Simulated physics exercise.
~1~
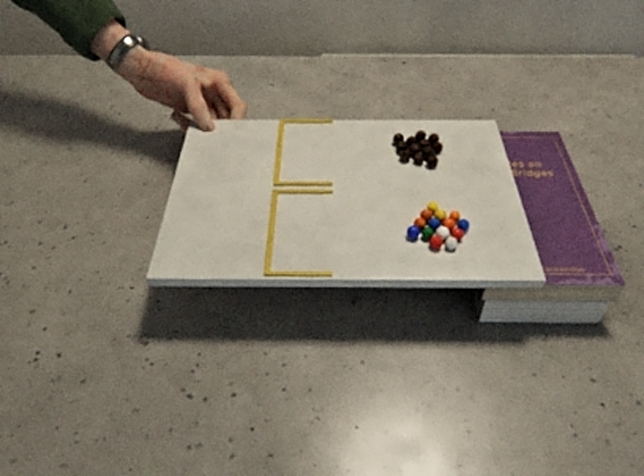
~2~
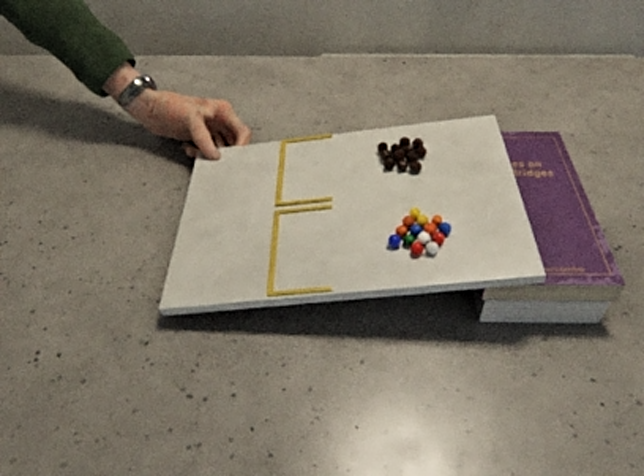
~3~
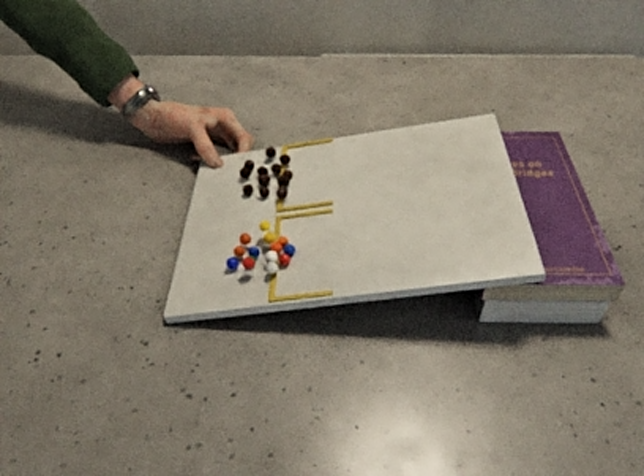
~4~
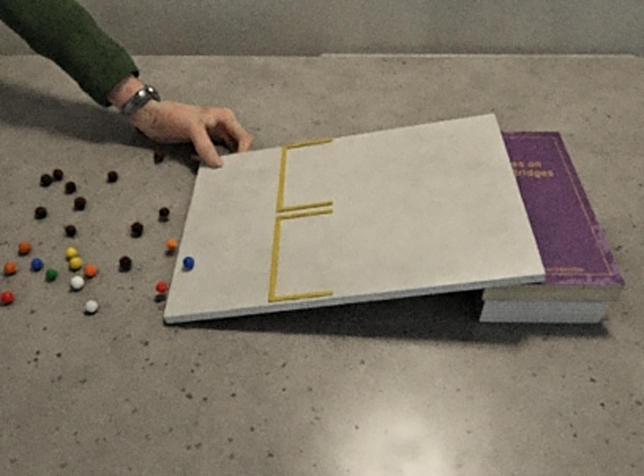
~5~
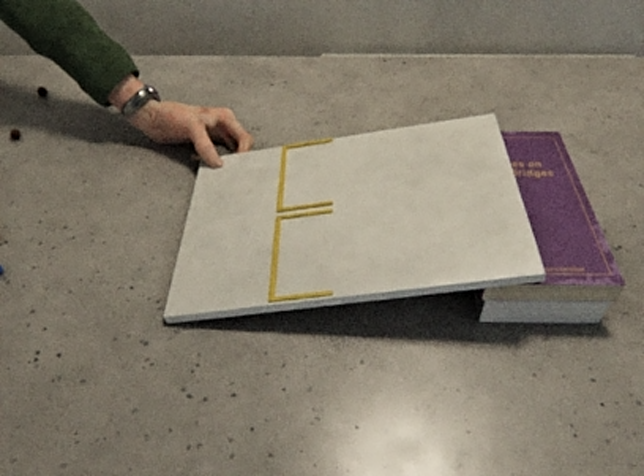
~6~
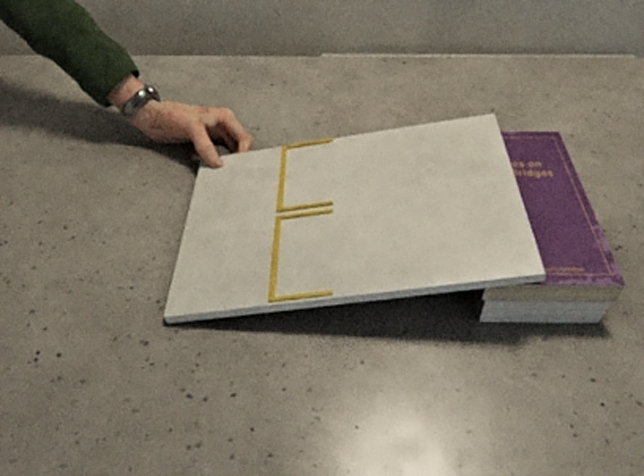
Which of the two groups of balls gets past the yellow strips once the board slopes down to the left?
Both groups get past the strips. The coloured balls and the dark ones all roll off the left end of the board.
